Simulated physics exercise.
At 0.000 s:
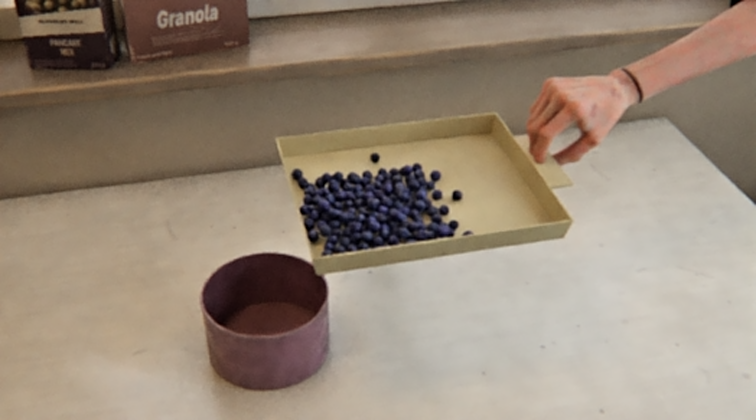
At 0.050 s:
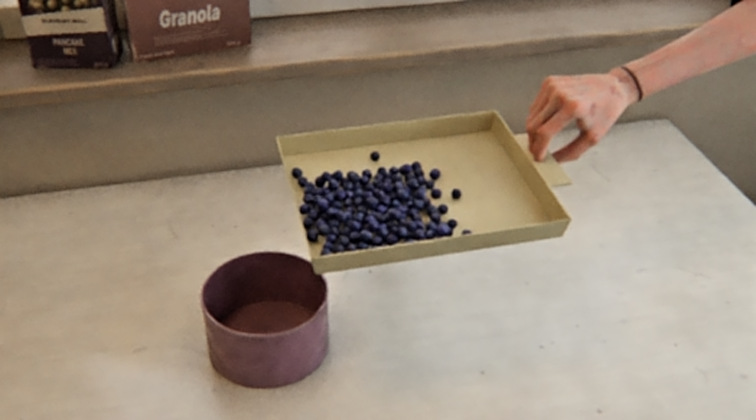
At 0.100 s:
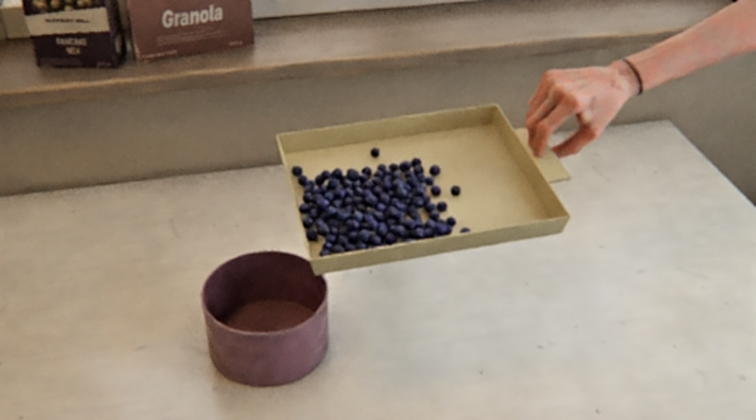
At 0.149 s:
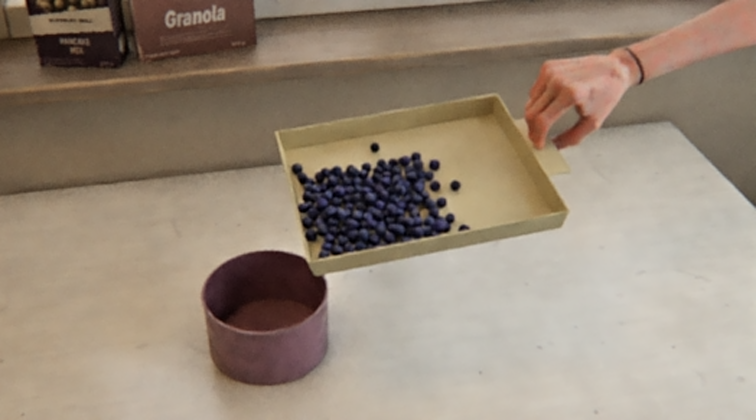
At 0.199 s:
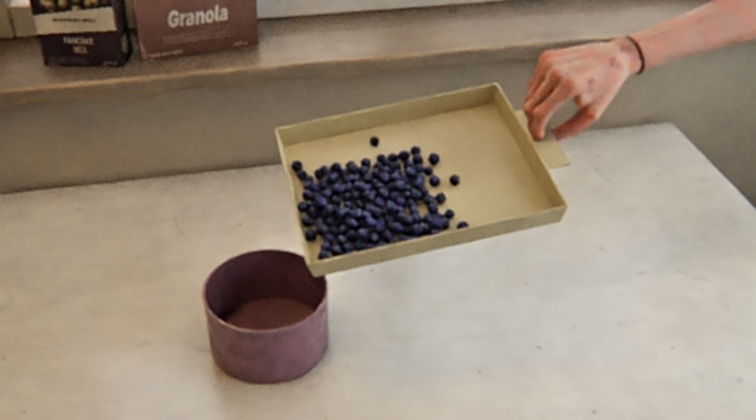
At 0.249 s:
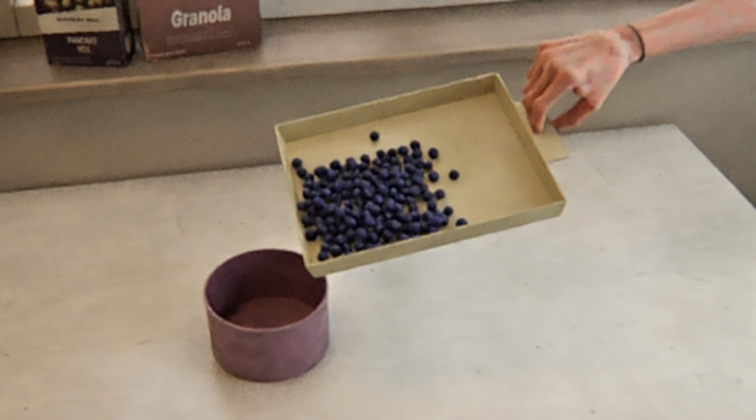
Shallow tan tray of dark blue berries slowly tilting as a hand raises its right end beside a round purple pot.
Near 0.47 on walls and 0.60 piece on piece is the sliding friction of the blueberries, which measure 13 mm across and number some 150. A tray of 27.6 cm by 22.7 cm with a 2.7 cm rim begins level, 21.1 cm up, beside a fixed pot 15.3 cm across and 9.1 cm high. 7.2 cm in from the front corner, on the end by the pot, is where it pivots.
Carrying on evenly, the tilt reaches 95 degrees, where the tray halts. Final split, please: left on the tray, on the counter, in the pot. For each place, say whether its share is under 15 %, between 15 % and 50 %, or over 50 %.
Tray: Under 15 %; counter: Over 50 %; pot: Under 15 %.
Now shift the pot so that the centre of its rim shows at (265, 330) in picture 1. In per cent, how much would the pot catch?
Share in pot at that spot: Some 45 in a hundred.
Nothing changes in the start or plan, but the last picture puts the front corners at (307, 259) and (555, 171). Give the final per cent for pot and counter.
Pot 35; counter 65.
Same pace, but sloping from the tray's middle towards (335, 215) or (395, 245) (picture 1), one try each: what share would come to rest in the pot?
First try: Around 55 percent; second try: Around 0 percent.
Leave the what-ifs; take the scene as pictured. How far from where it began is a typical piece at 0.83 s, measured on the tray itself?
About 1 cm.
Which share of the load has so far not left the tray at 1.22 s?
Some 95 per cent of the load.
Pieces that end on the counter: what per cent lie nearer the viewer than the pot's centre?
Roughly 100 per cent.
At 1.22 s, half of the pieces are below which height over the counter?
Some 26 cm above the counter.
After 0.83 s, tilt 51 degrees; the tray holds 100 %, the pot 0 %.
Then, at 1.22 s, tilt 77 degrees; the tray holds 95 %, the pot 0 %.
After 1.69 s, tilt 95 degrees; the tray holds 40 %, the pot 0 %.
By 2.8 s all is still; tray 0 %, counter 95 %, pot 5 %.
